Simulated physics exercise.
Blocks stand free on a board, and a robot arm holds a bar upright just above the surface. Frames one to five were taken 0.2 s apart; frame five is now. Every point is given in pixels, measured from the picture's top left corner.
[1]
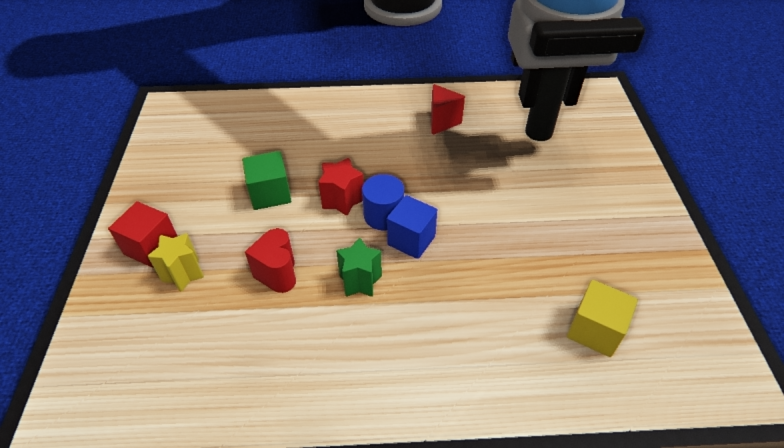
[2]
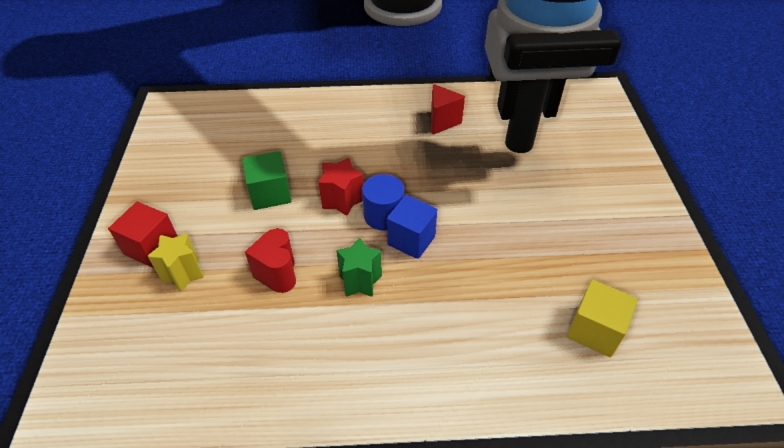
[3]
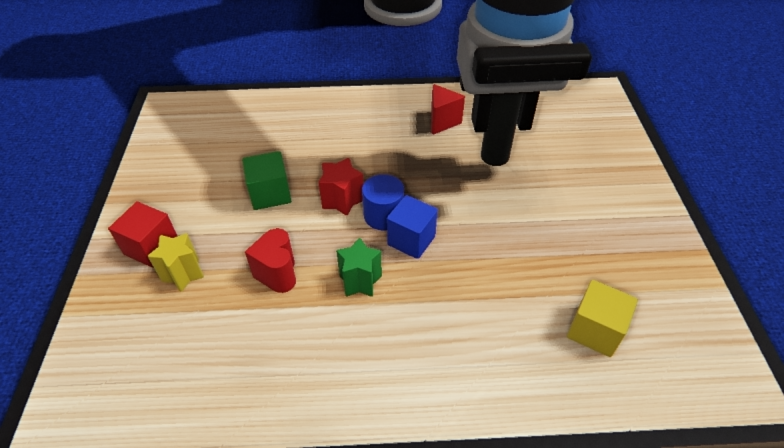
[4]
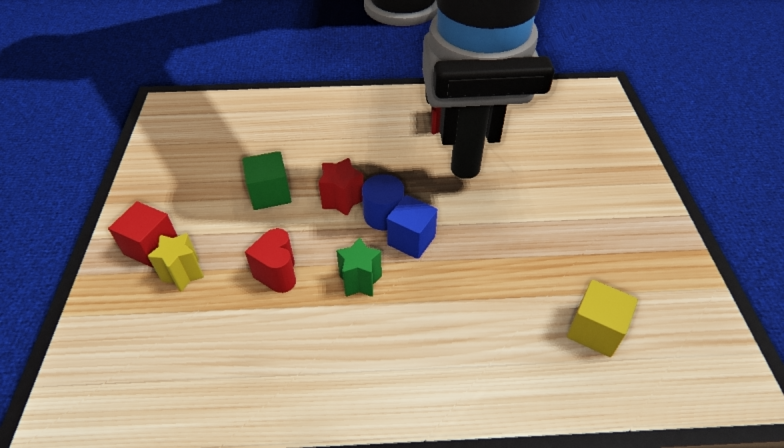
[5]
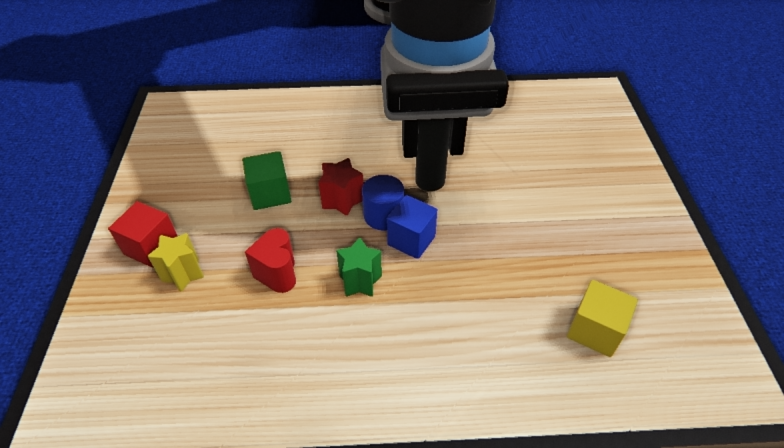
A robot arm holding a dark upright bar glides steadily left and slightly nearer from the upper right of a pale wooden board, seen from above at an angle by a still camera. Red, green, blue and yellow blocks sit mostly left and centre, with a yellow cube at lower right. The arm covers a red block at the back as the bar nears the unmoving blue pair.
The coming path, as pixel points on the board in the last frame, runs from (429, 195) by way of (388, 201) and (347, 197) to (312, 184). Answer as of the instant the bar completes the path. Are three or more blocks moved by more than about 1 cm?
The answer is yes.
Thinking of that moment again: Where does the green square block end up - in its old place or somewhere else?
That block slides.
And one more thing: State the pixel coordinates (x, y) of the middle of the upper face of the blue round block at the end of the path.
It will likely be found at (354, 200).
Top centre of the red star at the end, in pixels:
Pixel (270, 163).
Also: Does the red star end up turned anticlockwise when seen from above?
In short: Yes.
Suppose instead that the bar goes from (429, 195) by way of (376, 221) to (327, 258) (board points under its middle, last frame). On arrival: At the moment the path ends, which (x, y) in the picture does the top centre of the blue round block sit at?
My estimate: (284, 230).
On the path given first. One third of the way, bar (388, 187); blue round block (365, 196).
Two thirds of the way, bar (344, 183); red star (304, 169); blue round block (354, 200).
At the end, bar (309, 169); green square block (230, 169); red star (270, 163), turned 25° anticlockwise; blue round block (354, 200); blue square block unmoved.
